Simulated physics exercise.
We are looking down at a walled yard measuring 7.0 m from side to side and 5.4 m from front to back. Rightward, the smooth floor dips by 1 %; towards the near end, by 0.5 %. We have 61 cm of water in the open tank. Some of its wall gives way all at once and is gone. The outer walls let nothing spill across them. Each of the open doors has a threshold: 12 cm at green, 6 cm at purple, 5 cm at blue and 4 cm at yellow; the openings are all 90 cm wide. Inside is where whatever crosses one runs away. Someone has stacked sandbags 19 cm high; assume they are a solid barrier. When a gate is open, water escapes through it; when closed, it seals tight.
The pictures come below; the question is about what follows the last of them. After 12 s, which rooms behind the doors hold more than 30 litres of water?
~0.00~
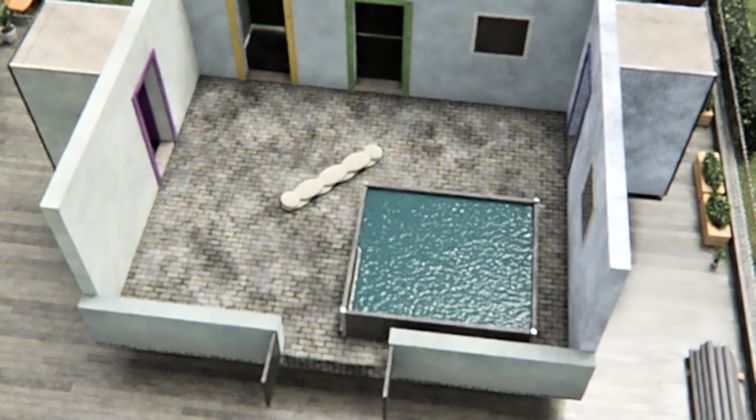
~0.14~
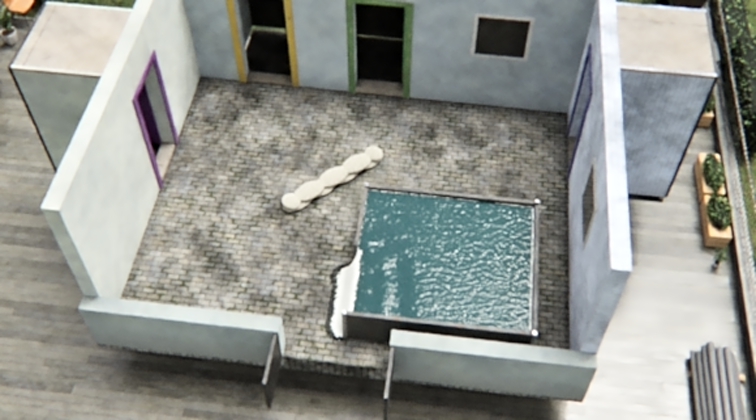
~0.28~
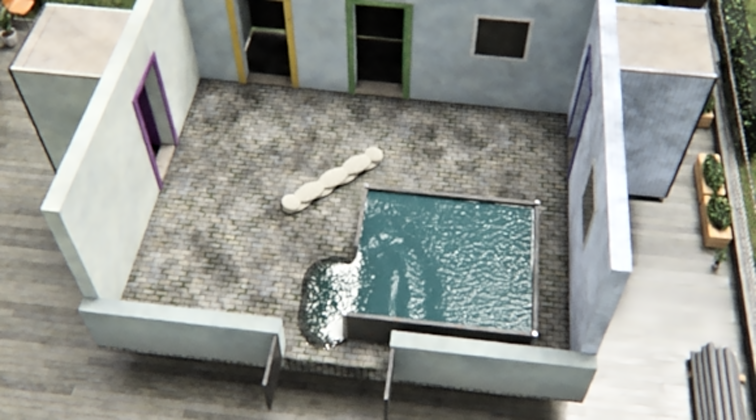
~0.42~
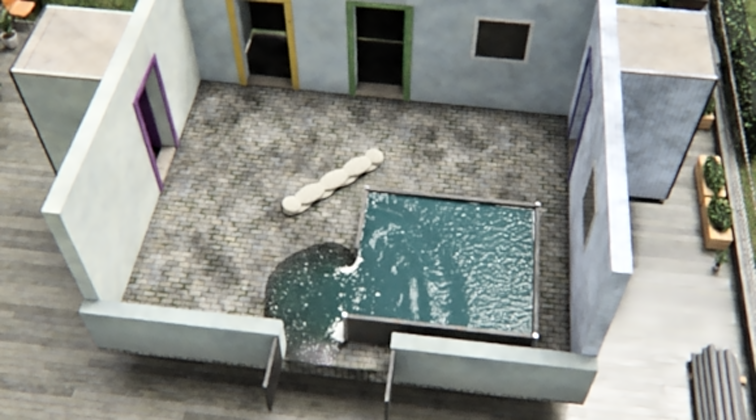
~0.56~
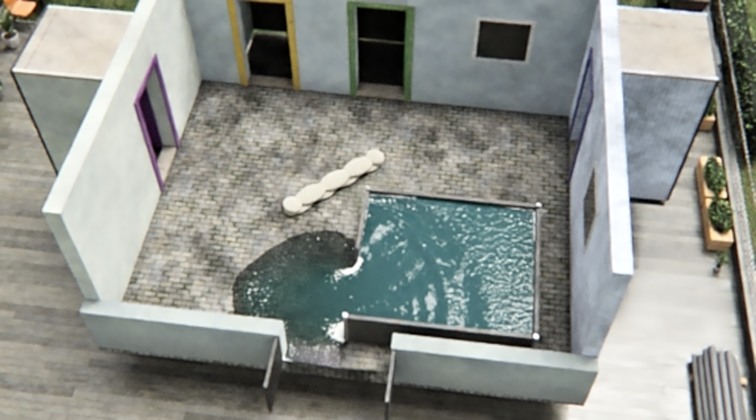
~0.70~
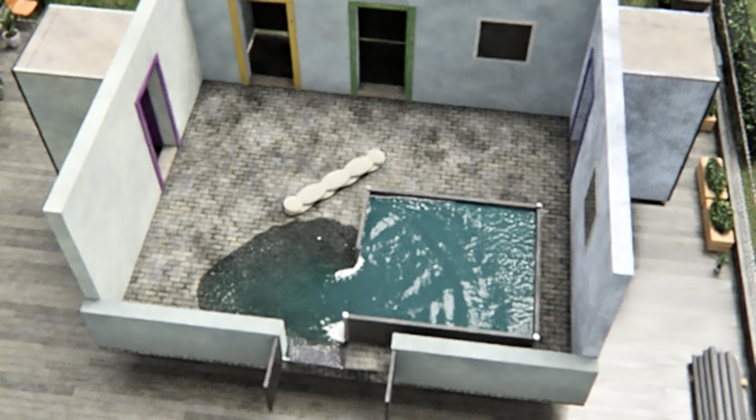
Green door: Short. Purple door: Surplus. Blue door: Surplus. Yellow door: Surplus.
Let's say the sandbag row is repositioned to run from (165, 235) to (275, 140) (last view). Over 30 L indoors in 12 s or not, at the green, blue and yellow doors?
Green within the limit, blue beyond the limit, yellow beyond the limit.
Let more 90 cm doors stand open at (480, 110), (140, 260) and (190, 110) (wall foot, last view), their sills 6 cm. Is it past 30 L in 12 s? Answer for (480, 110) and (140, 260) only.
Well, the first one ends up on the low side, the second one on the high side.
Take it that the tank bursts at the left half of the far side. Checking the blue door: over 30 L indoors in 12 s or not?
Then: Blue beyond it.
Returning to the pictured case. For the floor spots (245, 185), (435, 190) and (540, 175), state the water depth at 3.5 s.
Roughly 4, 0, 0 cm.
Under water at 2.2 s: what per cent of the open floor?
I'd guess around 30 %.
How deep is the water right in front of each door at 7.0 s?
In centimetres, the green door has 9, the purple door 9, the blue door 4 and the yellow door 15.
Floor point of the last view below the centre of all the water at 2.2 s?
Around (371, 282) in the last picture.
After 1.4 s water covers 25 % of the floor and is deepest (39 cm) near (115, 324); green door not reached, purple door not reached, blue door not reached, yellow door not reached.
After 2.2 s water covers 30 % of the floor and is deepest (41 cm) near (130, 315); green door not reached, purple door 7 cm at the sill, 0 L in, blue door not reached, yellow door not reached.
After 3.5 s water covers 40 % of the floor and is deepest (32 cm) near (115, 324); green door not reached, purple door 12 cm at the sill, 16 L in, blue door not reached, yellow door not reached.
After 7.0 s water covers 75 % of the floor and is deepest (16 cm) near (153, 249); green door 9 cm at the sill, 0 L in, purple door 9 cm at the sill, 43 L in, blue door 4 cm at the sill, 0 L in, yellow door 15 cm at the sill, 187 L in.
After 12.0 s water covers 95 % of the floor and is deepest (16 cm) near (565, 380); green door 7 cm at the sill, 0 L in, purple door 6 cm at the sill, 51 L in, blue door 13 cm at the sill, 138 L in, yellow door 10 cm at the sill, 364 L in.
